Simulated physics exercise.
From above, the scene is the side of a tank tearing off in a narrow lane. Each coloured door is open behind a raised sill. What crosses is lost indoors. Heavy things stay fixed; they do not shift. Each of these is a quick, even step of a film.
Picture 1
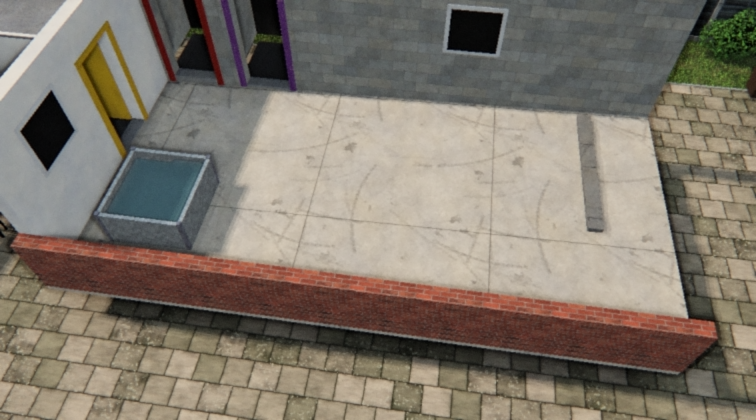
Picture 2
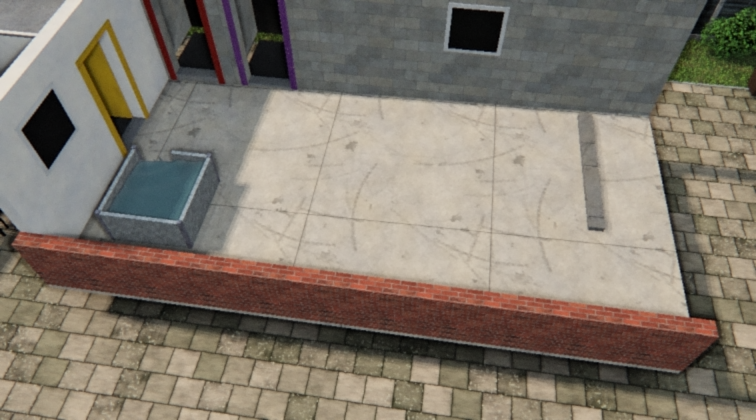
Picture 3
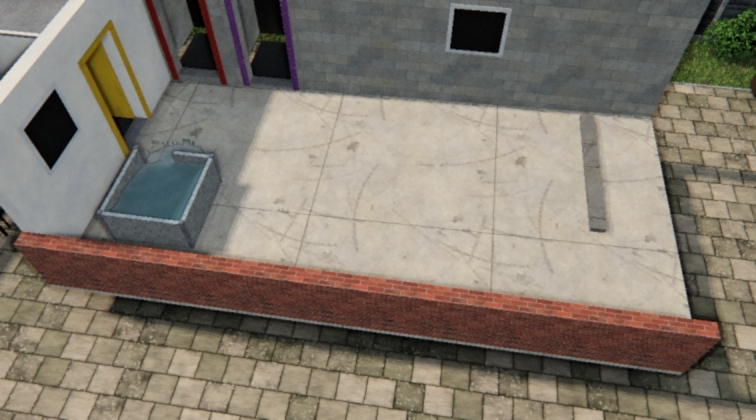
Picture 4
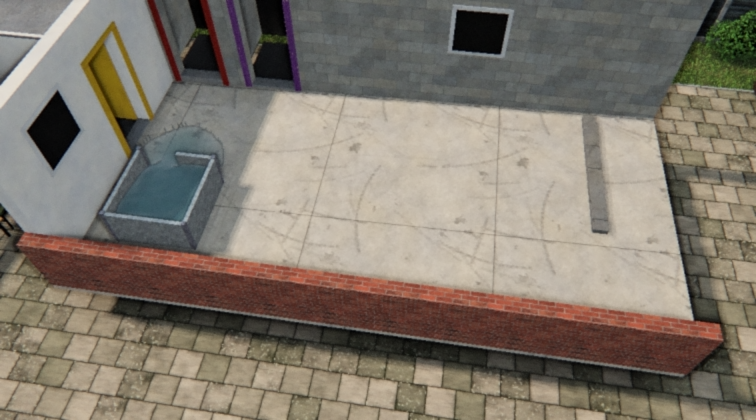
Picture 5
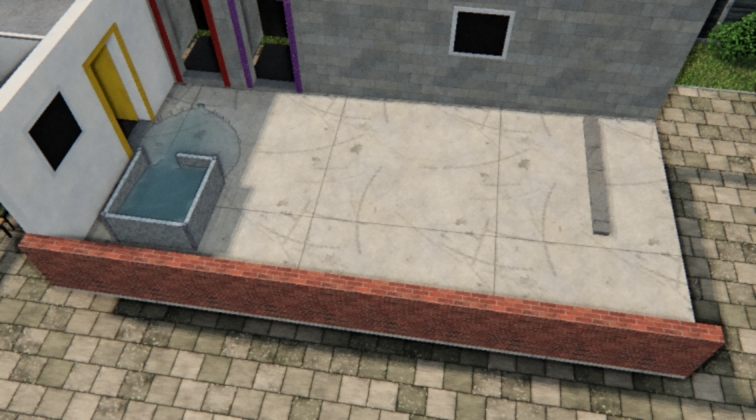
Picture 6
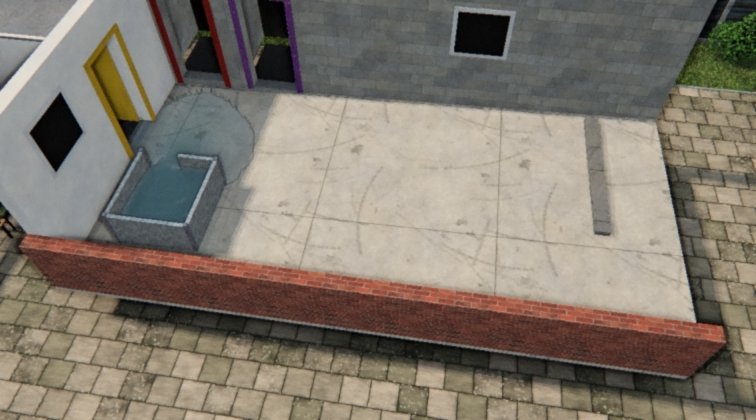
A walled concrete yard with open coloured doors stayed still while the far side of a stone water tank broke open, and water poured out and spread across the floor toward the back wall.
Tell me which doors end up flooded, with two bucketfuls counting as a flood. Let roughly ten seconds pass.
The purple door will go over two buckets, the red door will go over two buckets, the yellow door will go over two buckets.
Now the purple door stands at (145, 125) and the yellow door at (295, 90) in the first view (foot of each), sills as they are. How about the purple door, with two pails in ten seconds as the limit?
Looks like the purple one spills past the mark.
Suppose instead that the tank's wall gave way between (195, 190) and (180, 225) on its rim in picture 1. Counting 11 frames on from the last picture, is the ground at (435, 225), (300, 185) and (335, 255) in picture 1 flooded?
Respectively: Drenched, drenched and drenched.
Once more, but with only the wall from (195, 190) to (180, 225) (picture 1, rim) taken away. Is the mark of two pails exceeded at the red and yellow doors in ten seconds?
Briefly, red remains short and yellow remains short.
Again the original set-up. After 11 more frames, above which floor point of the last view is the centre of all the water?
I'd place it roughly at (192, 159).
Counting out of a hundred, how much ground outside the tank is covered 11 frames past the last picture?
Roughly 15 %.
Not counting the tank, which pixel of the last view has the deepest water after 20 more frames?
Estimated pixel: (172, 89).
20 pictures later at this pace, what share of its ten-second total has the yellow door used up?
By then roughly 50 percent of the ten-second total is in.
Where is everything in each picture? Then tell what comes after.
The open tank at (157, 188) is whole and still, in the first picture.
Water pours out on the open tank's far side and has run to a hidden place, in the second picture.
Water pours out on the open tank's far side and has run to (187, 148), in the third picture.
Water pours out on the open tank's far side and has run to (184, 129), in the fourth picture.
Water pours out on the open tank's far side and has run to (198, 112), in the fifth picture.
Water pours out on the open tank's far side and has run to (201, 96), in the sixth picture.
A moment on, water covers 15 % of the floor; the purple door wet at the sill, nothing in, the red door under two buckets in, the yellow door over two buckets in.
Next, water covers 15 % of the floor; the purple door under two buckets in, the red door over two buckets in, the yellow door over two buckets in.
Then, water covers 15 % of the floor; the purple door over two buckets in, the red door over two buckets in, the yellow door far over two buckets in.
Later, water covers 35 % of the floor; the purple door over two buckets in, the red door over two buckets in, the yellow door far over two buckets in.
In the end, water covers 40 % of the floor; the purple door over two buckets in, the red door over two buckets in, the yellow door far over two buckets in.
